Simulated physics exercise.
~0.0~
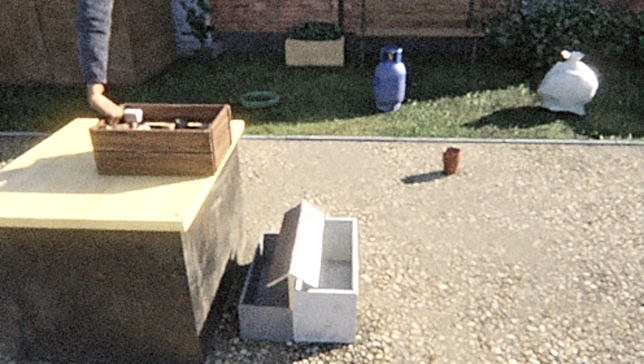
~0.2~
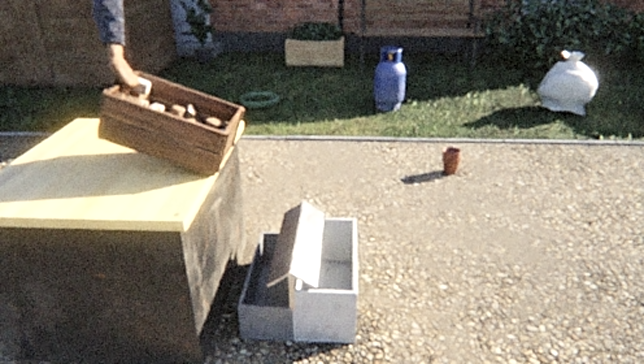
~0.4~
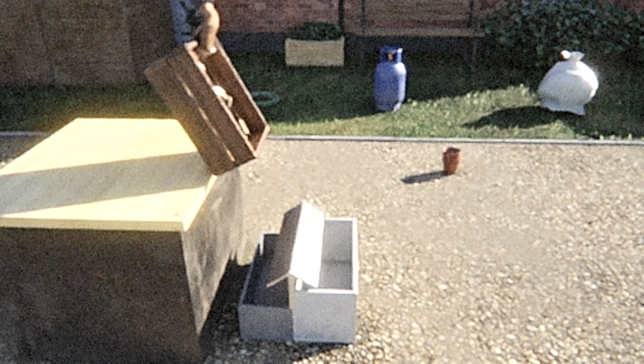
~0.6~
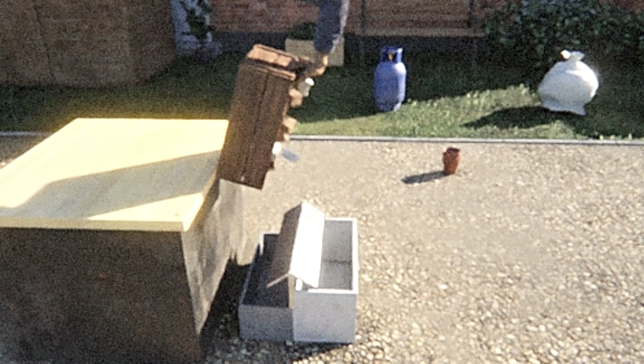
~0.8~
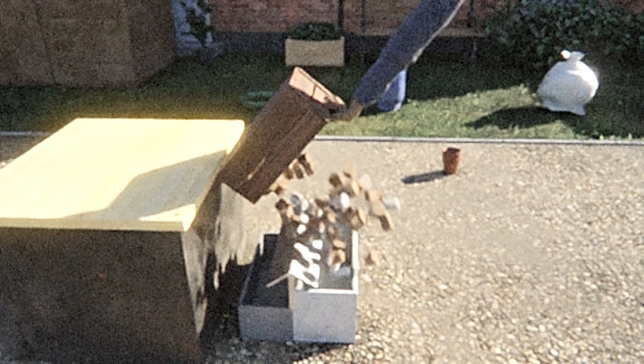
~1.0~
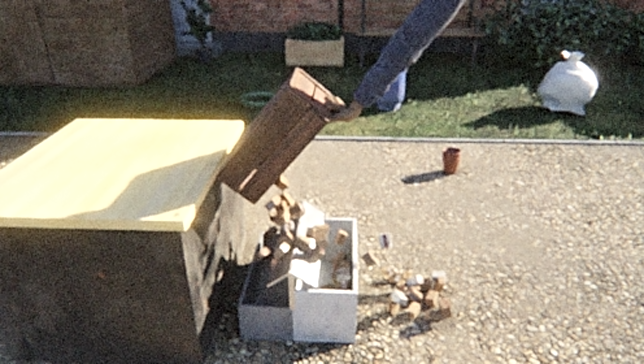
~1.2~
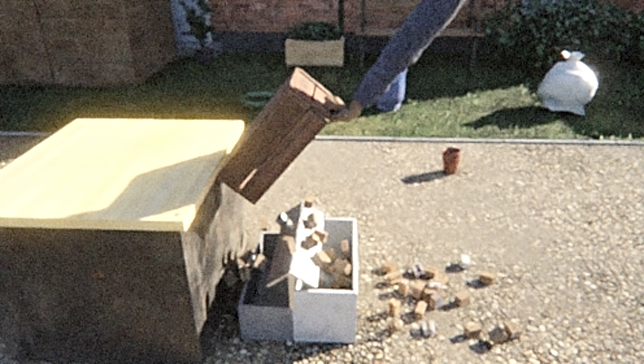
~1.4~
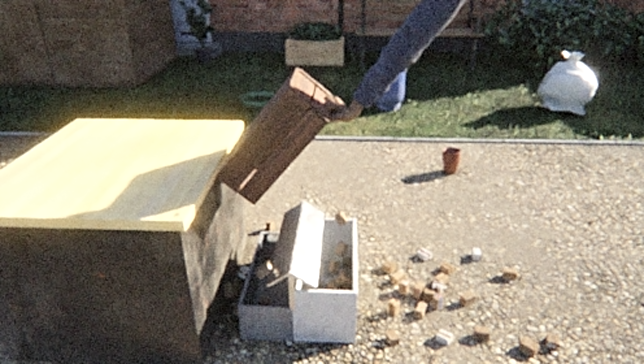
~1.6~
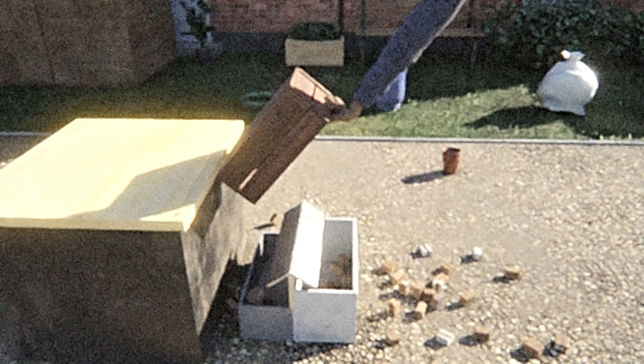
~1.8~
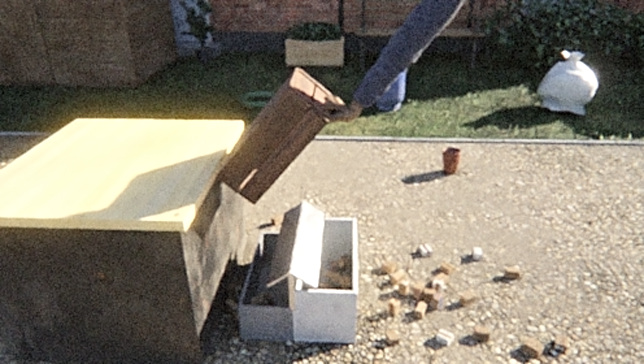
Wooden crate being tipped by hand off a bench, spilling small blocks into a white container and across the gravel beyond.
